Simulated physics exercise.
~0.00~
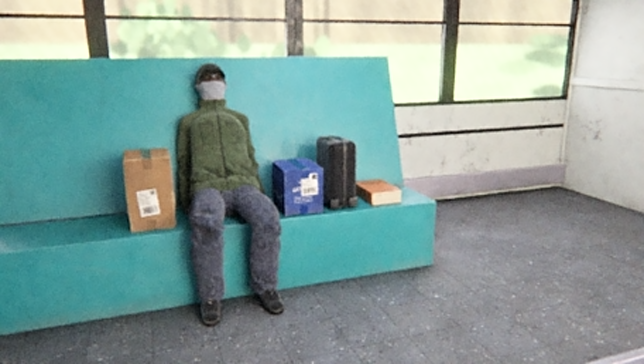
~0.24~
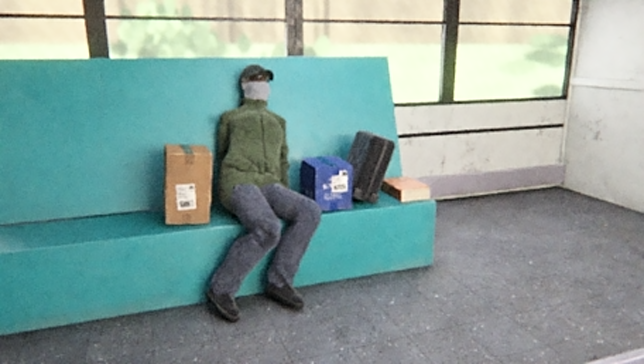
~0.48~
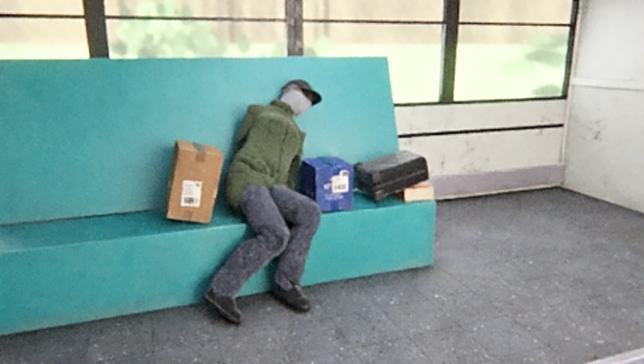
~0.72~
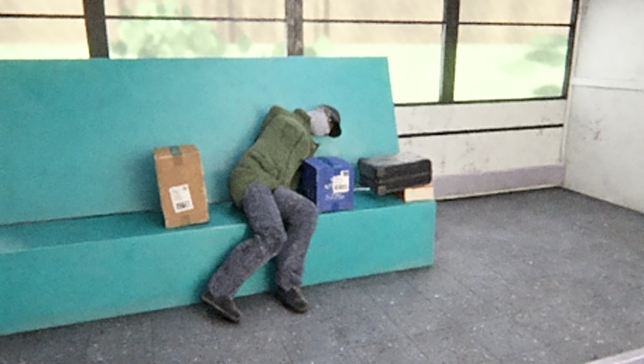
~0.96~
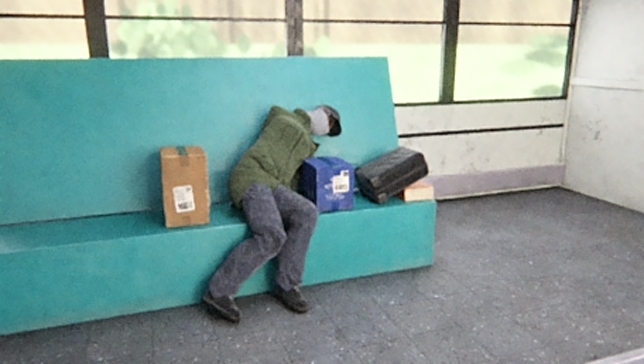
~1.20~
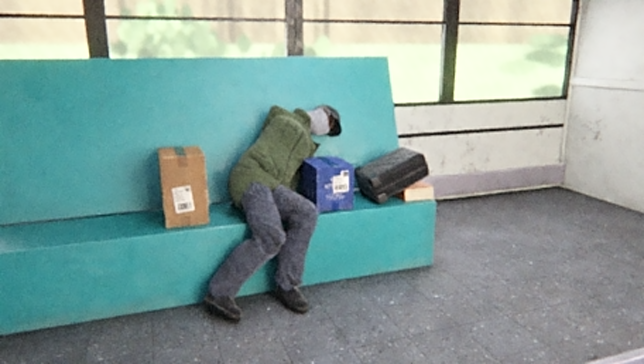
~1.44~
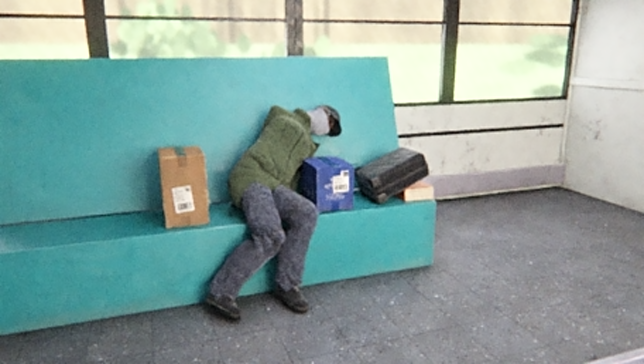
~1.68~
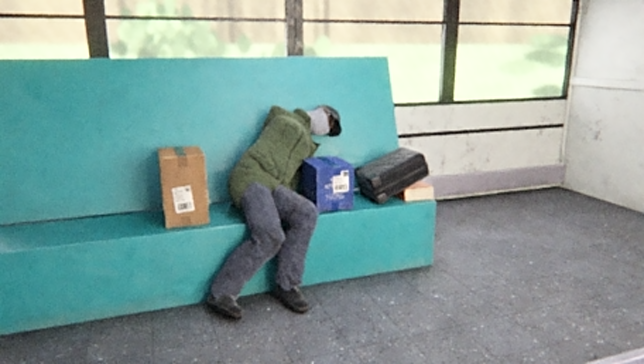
A figure in a green jacket, grey trousers and dark cap, face covered, sits slumped on a long teal bench in a metro car, seen from a fixed view in front. A brown box stands to the left, with a blue box, an upright black case and a flat orange-brown item to the right. Everything slides right along the seat, and the black case tips over onto its side against the flat item. The passenger topples sideways to the right, head drooping above the blue box, while the brown box leans, then settles upright. All come to rest on the bench.
